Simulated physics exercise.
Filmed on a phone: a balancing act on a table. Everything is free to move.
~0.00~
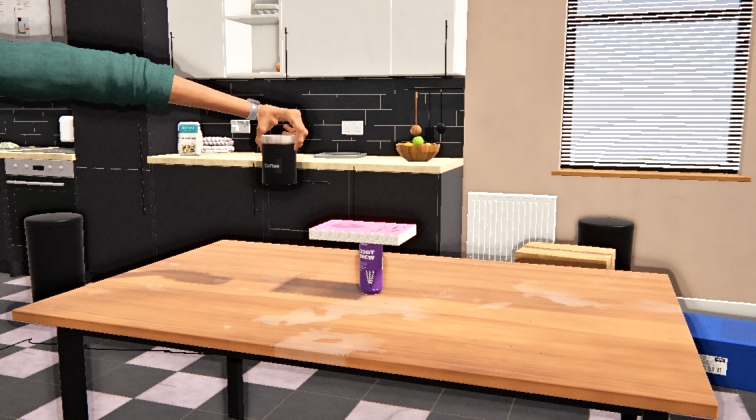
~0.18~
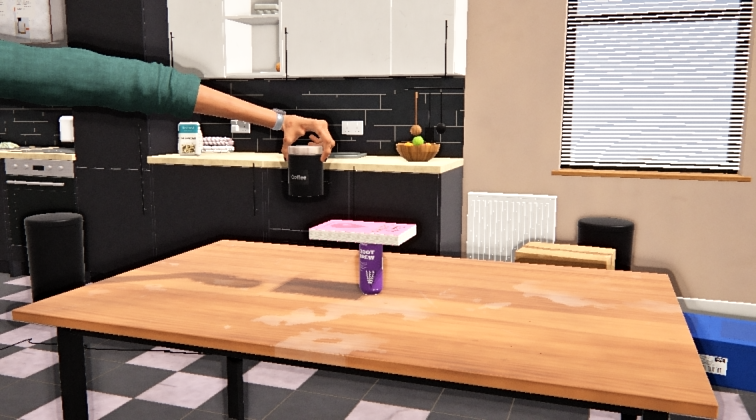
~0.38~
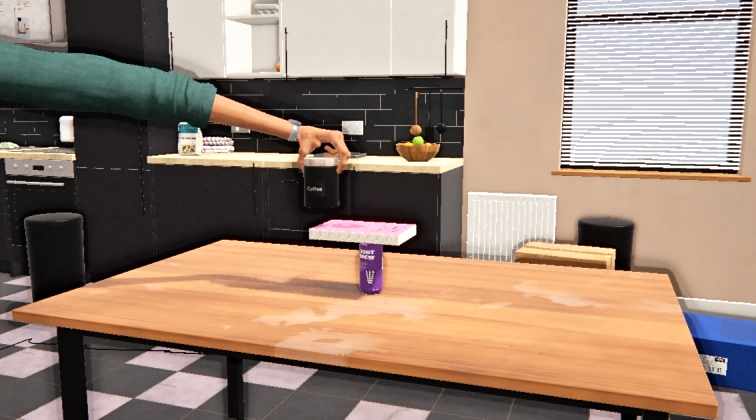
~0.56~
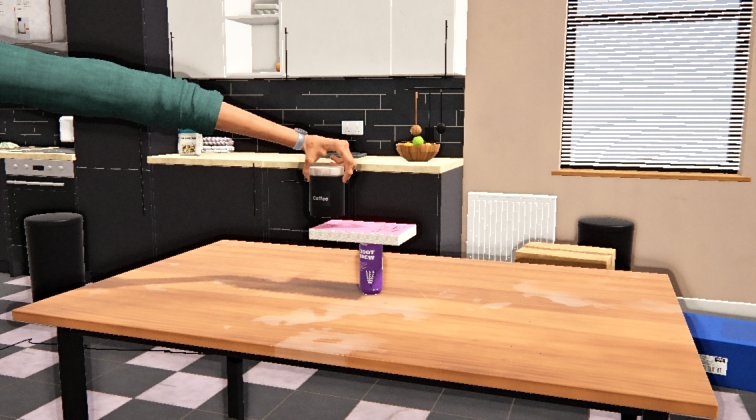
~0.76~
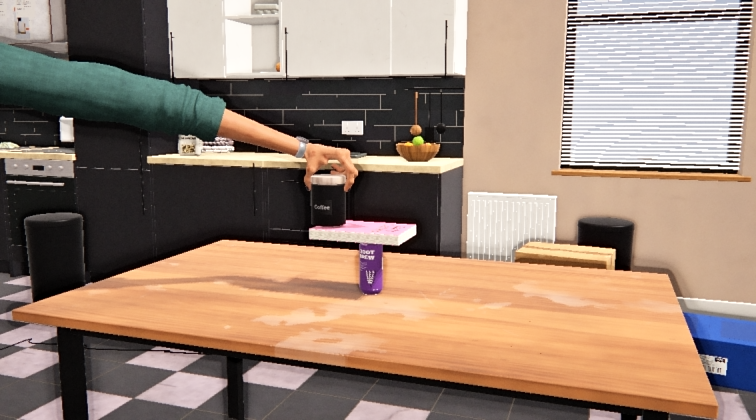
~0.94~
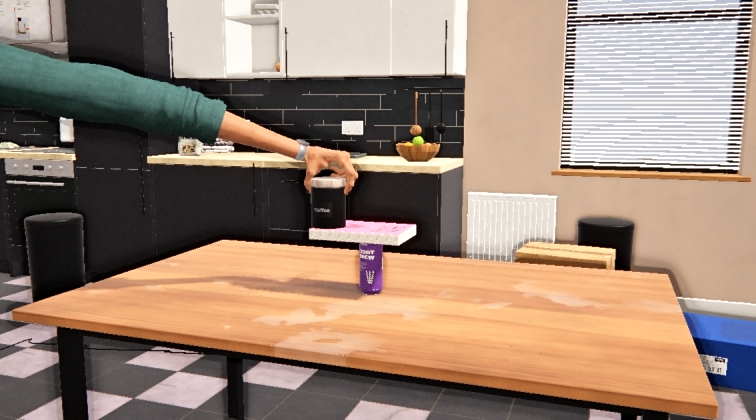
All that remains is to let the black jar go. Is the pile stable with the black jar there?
Here the stack comes apart.
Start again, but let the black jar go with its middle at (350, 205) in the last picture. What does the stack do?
Then it comes apart.
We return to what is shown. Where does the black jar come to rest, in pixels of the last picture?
Near (268, 274).
After 1.24 s, black jar now fallen; pink book turned 52° from how it was put.
After 1.34 s, pink book now fallen.
After 1.54 s, things are still on the move.
After 1.94 s, black jar resting near (268, 273).
In the end (2.0 s), fallen, pink book and black jar; purple can unmoved. At the end, from the last picture's camera, black jar near (268, 274). The stack gives way.
